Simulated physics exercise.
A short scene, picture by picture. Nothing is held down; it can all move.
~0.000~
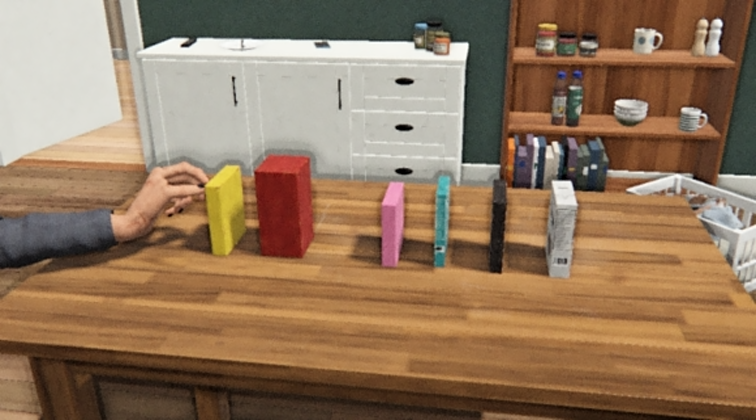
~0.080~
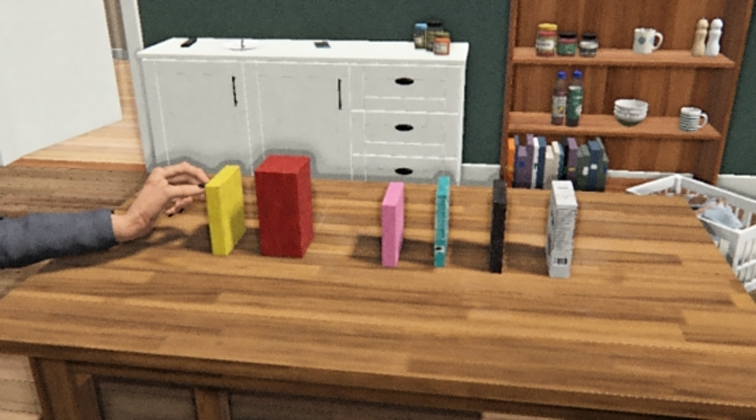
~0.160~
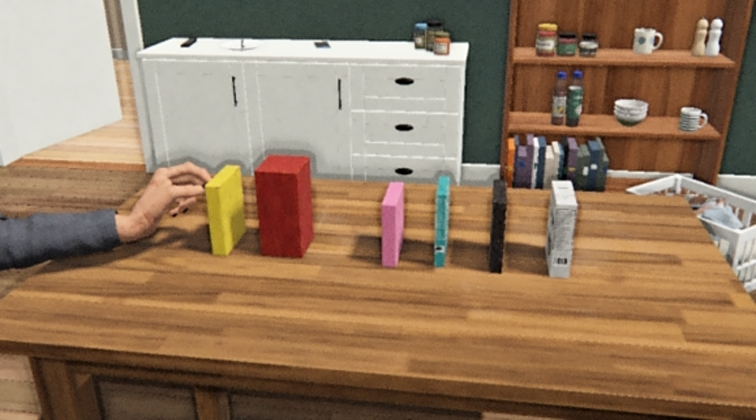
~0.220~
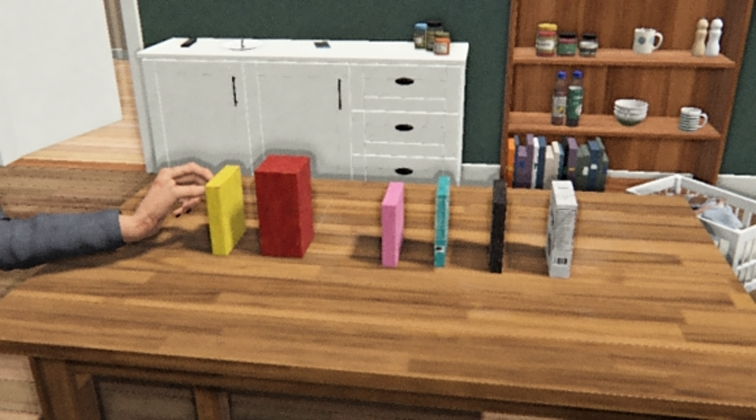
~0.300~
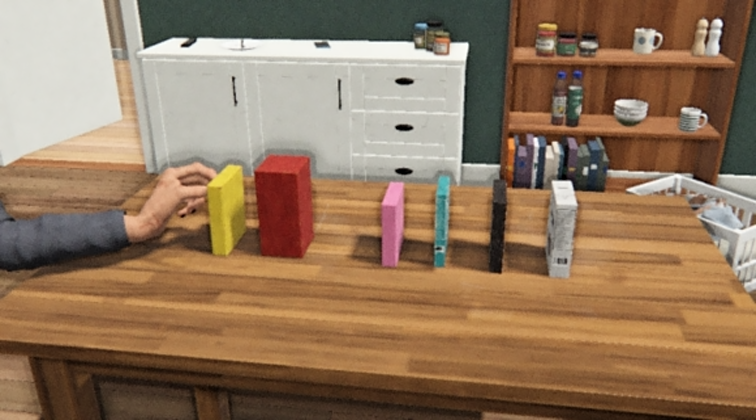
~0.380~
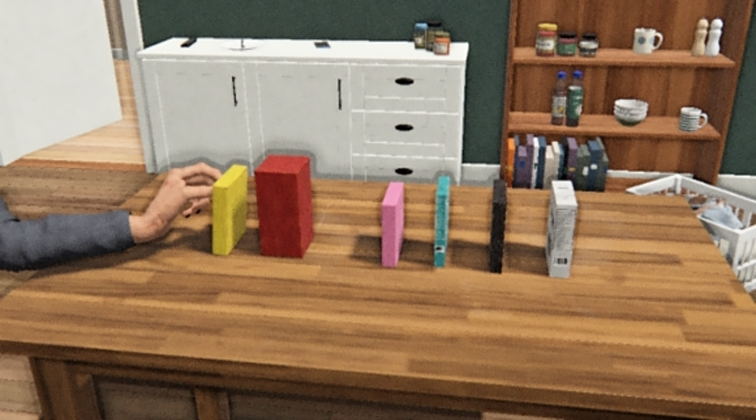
On a wooden table in a room, a hand tilting a yellow board slightly rightward beside a still row of upright blocks.
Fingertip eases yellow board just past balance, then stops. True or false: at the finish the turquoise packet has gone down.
False, it is still up.
Around 0.58 s, yellow board 20° over.
Around 0.98 s, yellow board 27° over.
Finally (1.6 s), all 4 still in place. Final places as the last picture's camera would see them, turquoise packet near (442, 222).
